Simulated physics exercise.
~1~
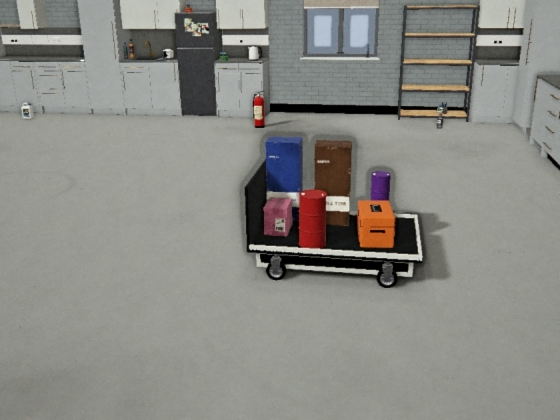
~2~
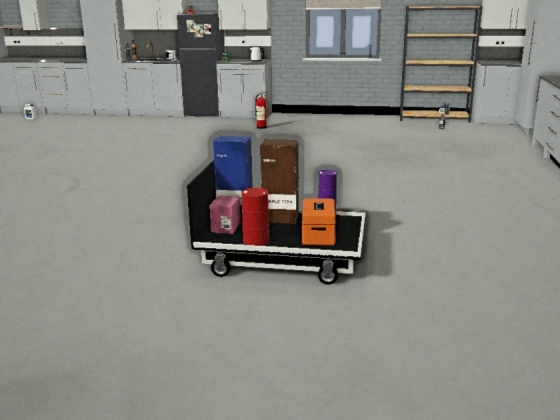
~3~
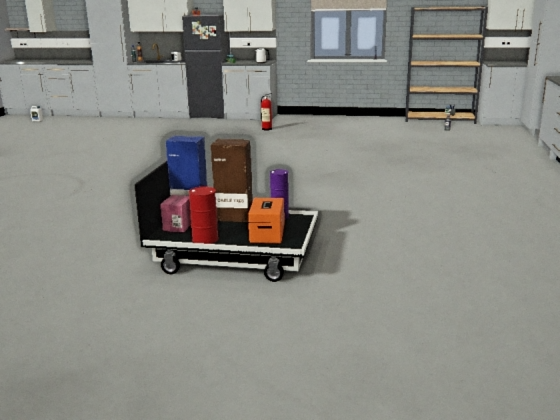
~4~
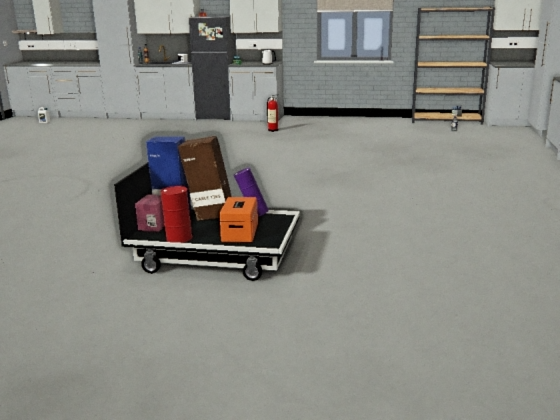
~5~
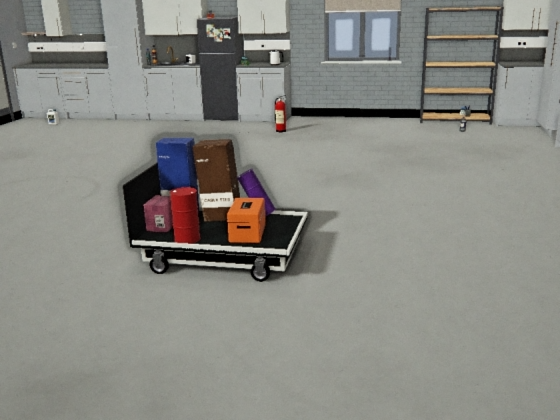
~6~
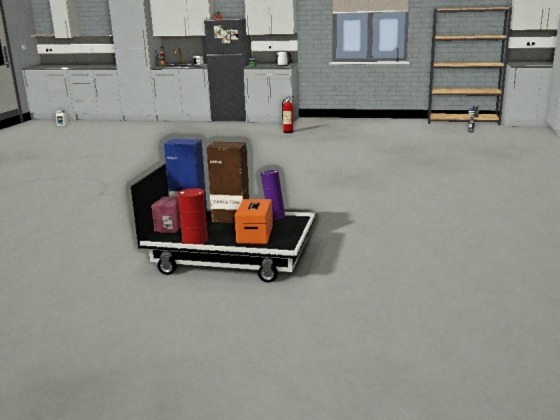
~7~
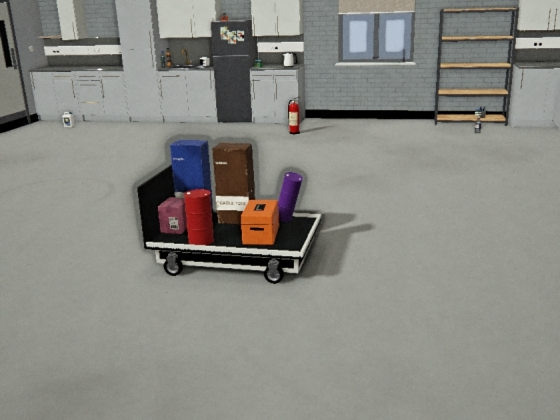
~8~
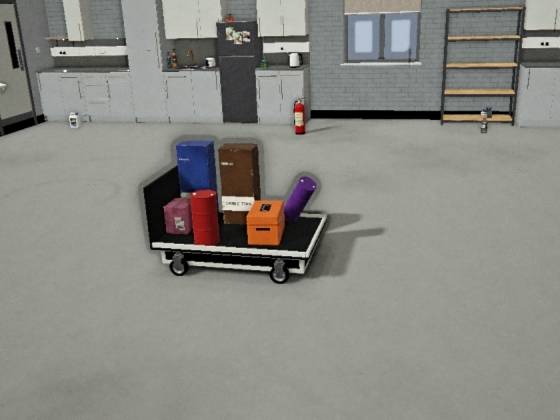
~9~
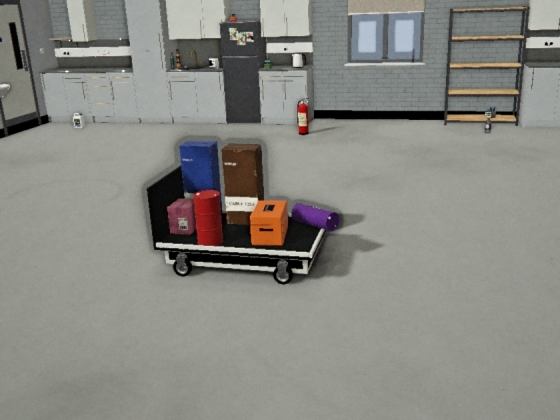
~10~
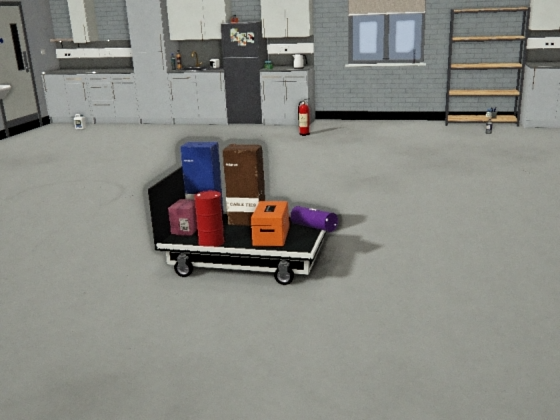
Loaded cart moving left and stopping, its boxes tilting and settling upright while the purple canister topples right onto its side.
